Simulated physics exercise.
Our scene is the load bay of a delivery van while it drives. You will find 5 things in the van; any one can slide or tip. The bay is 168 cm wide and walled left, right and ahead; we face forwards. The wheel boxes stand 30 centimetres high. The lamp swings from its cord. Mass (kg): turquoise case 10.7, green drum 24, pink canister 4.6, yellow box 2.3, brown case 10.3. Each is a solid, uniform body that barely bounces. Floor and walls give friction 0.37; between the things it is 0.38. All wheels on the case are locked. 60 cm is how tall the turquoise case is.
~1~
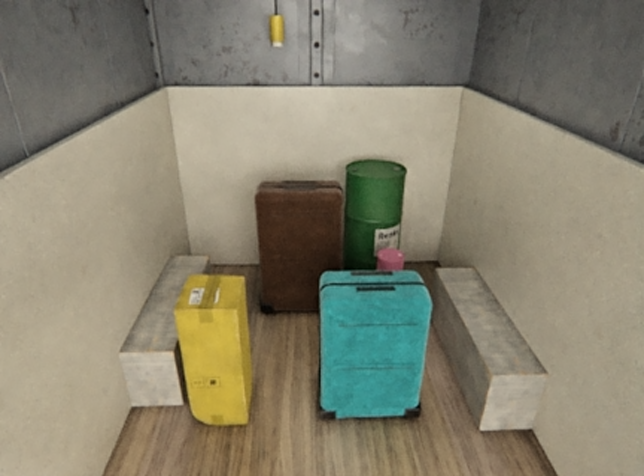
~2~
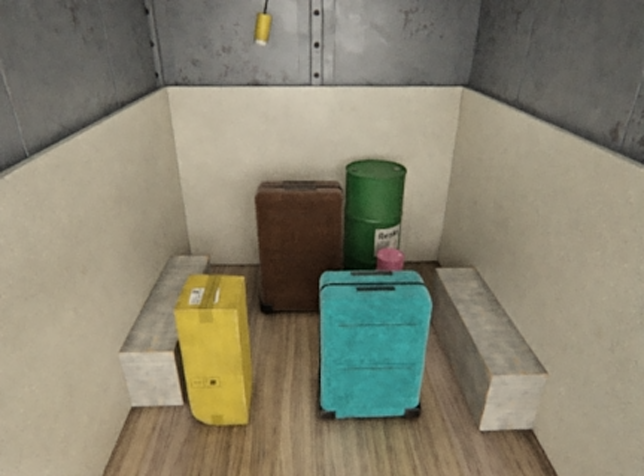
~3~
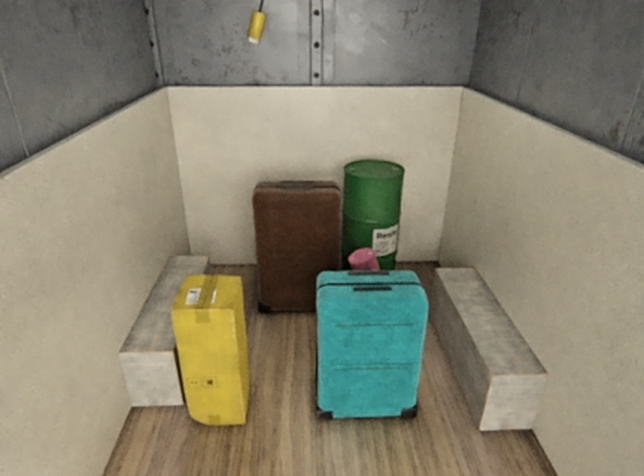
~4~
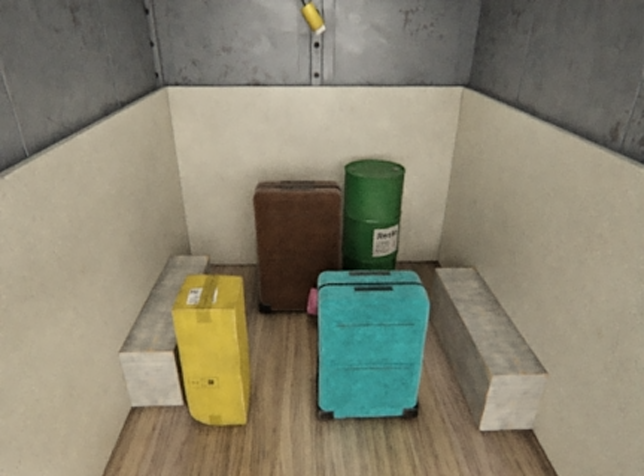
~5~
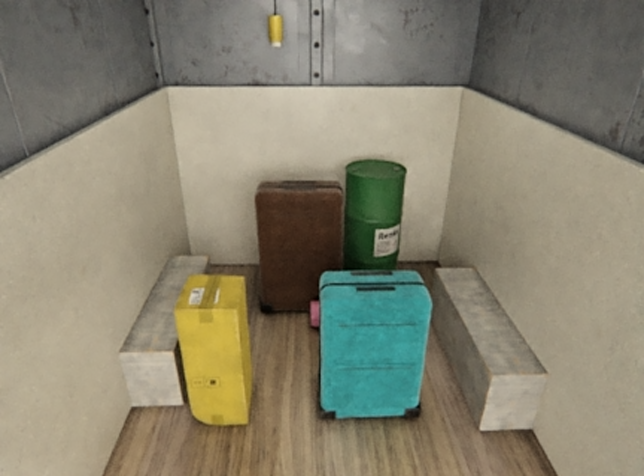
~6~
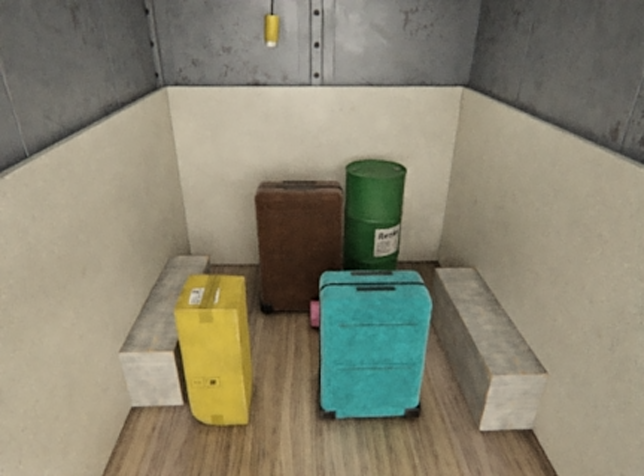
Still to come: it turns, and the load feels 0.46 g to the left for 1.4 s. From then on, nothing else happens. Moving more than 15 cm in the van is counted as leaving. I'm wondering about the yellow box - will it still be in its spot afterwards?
Yes. Pretty sure it stays anchored.
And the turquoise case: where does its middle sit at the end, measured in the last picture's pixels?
At about (281, 348).
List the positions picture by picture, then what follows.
Steady run; yellow box (219, 351); turquoise case (370, 345), in the first picture.
Force 0.40 g left; brown case (300, 248), in the second picture.
Steady run; turquoise case (367, 345), in the third picture.
Force 0.40 g right; brown case (299, 248), in the fourth picture.
Steady run; turquoise case (370, 345), in the fifth picture.
Steady run; yellow box (219, 351), in the sixth picture.
Then, 0.70 s after the last picture, force 0.46 g left; yellow box slid 6 cm near (203, 351); pink canister on its side; green drum slid 6 cm.
Then, 1.00 s after the last picture, force 0.46 g left; yellow box slid 7 cm near (202, 351); pink canister on its side; brown case slid 21 cm.
Then, 1.20 s after the last picture, force 0.46 g left; yellow box slid 7 cm near (202, 351); pink canister on its side; turquoise case slid 35 cm.
At rest, tipped over in the van, pink canister; not toppled but over 15 cm from the start, turquoise case, green drum and brown case; the last one in place, give or take 15 cm. In the last view, yellow box near (202, 351).
